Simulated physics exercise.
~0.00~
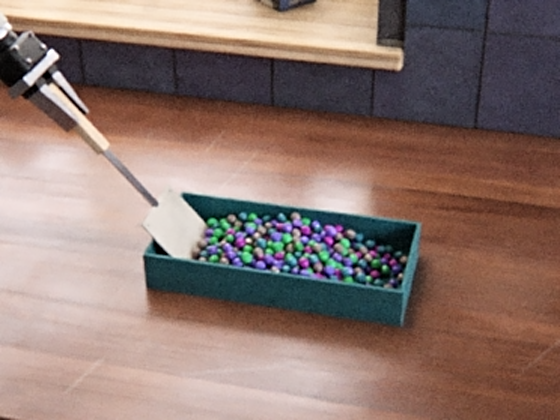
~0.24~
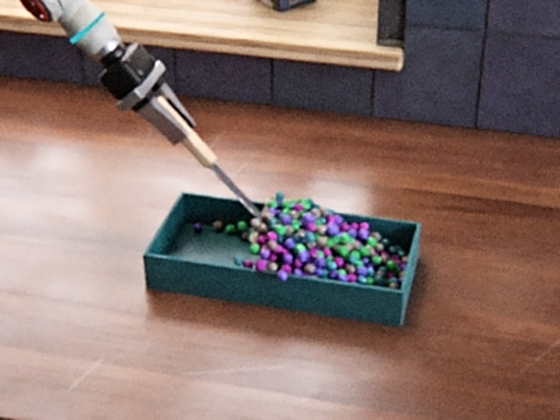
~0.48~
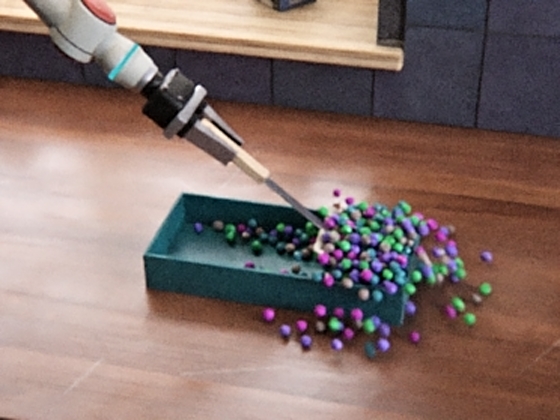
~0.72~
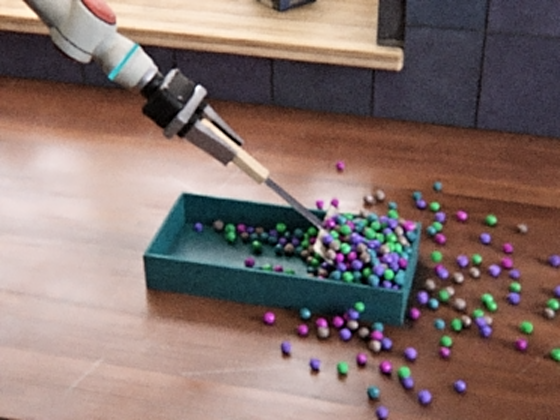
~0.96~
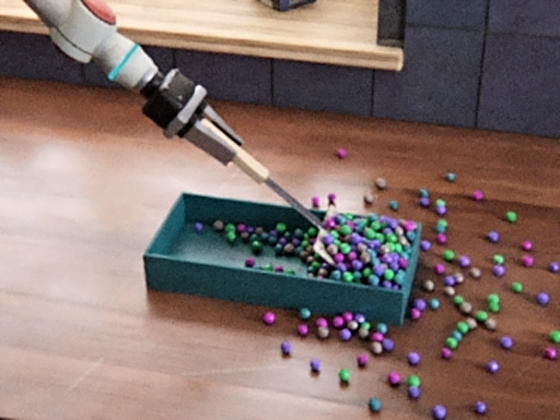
In this clip, a robot arm holding a spatula pushes a heap of small colorful balls rightward along a teal trough until many spill over the edge and scatter across the wooden table, while the rest stay piled inside beside the halted blade.
